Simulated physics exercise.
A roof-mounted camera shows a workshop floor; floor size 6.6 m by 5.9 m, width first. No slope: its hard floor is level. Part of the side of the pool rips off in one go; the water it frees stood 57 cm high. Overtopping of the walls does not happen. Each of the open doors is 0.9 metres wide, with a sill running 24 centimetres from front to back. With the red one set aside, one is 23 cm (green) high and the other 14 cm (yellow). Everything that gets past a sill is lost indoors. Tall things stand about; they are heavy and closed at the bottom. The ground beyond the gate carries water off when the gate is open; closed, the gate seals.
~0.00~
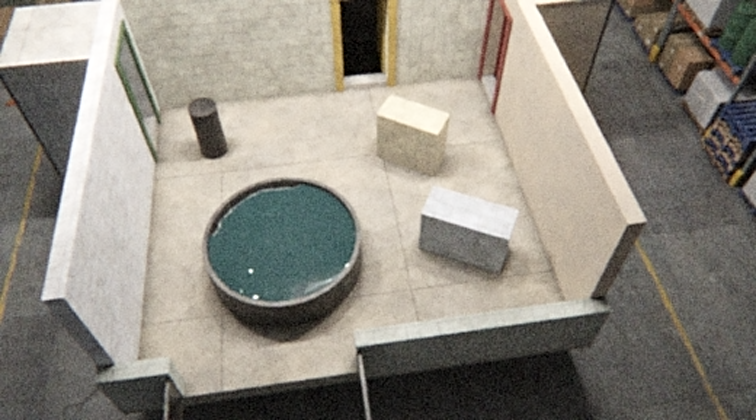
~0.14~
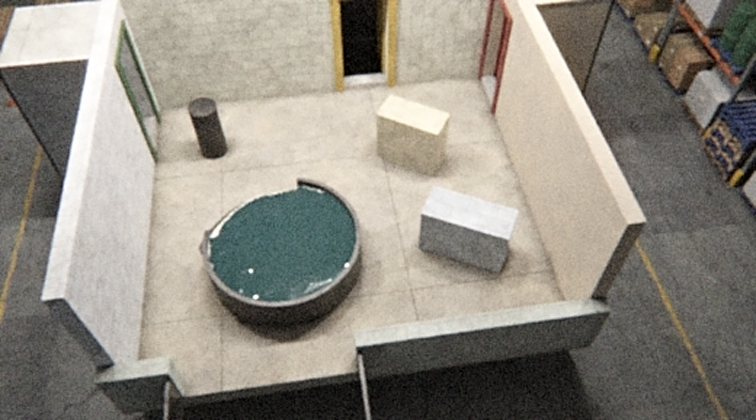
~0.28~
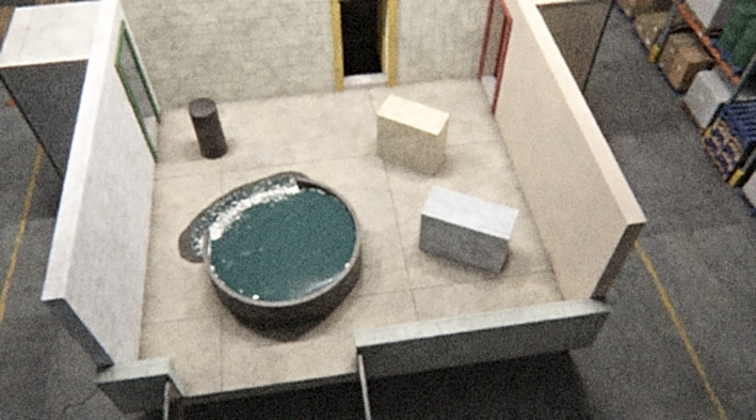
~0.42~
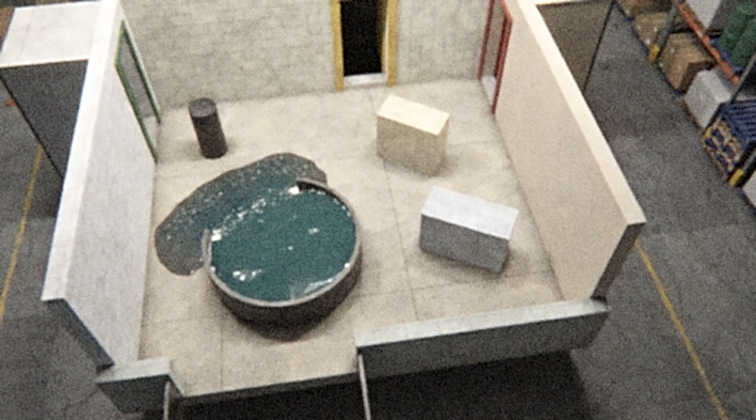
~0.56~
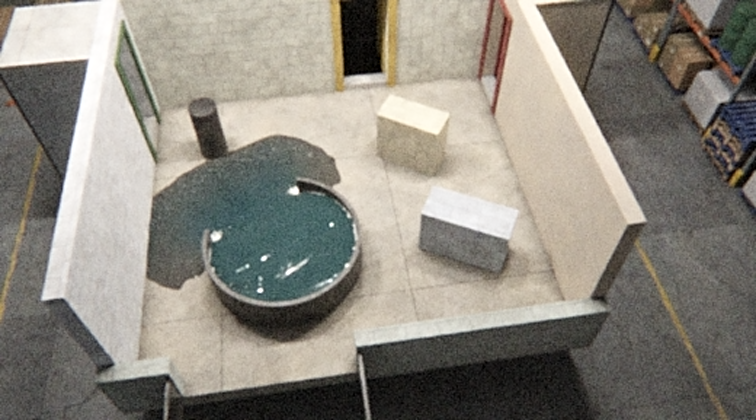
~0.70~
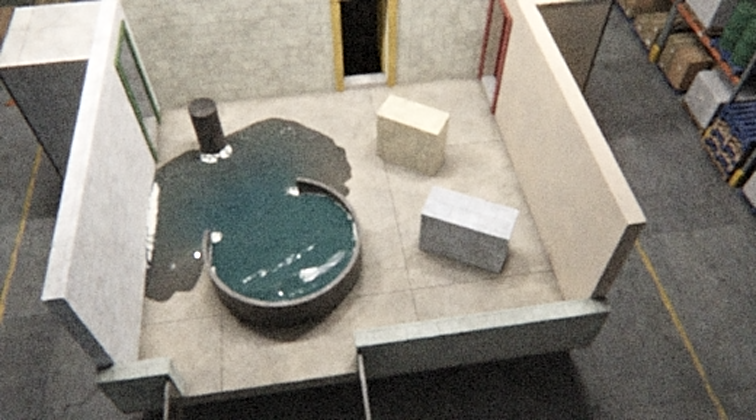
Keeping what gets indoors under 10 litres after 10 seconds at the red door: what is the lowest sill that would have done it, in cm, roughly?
Close to 17 cm is just enough.
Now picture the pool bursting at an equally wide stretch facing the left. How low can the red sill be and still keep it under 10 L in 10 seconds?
I'd say close to 11.5 cm.
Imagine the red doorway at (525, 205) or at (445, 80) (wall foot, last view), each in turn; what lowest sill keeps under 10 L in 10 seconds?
About 10.5 cm for the first and 13.0 cm for the second.
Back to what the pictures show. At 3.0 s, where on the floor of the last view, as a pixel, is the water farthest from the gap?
Lab note: Front tip approx. at (443, 84).
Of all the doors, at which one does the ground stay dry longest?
The last one is the red door.
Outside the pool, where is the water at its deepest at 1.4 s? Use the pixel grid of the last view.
Near (224, 159).
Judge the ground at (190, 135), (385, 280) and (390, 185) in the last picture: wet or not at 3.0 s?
Okay, in order that's got wet, stayed dry and finally stayed dry.
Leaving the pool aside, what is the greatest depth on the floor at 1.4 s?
Up to some 35 centimetres, I'd say.
After 1.4 s water covers 30 % of the floor, deepest (35 cm) near (224, 159); it has not reached the red door.
After 3.0 s water covers 40 % of the floor, deepest (37 cm) near (159, 126); it has not reached the red door.
After 10.0 s water covers 100 % of the floor, deepest (12 cm) near (492, 237); 10 cm at the red door, 31 litres in over its 14 cm sill.
At the red door as built, the water arrived by 3.8 s and peaked near 23 cm at 4.6 s.
Run again over the same 10 s with other heights there, 31 litres in over 14 cm, 1 litre over 22 cm. The limit of 10 litres is kept from about 17 cm up.
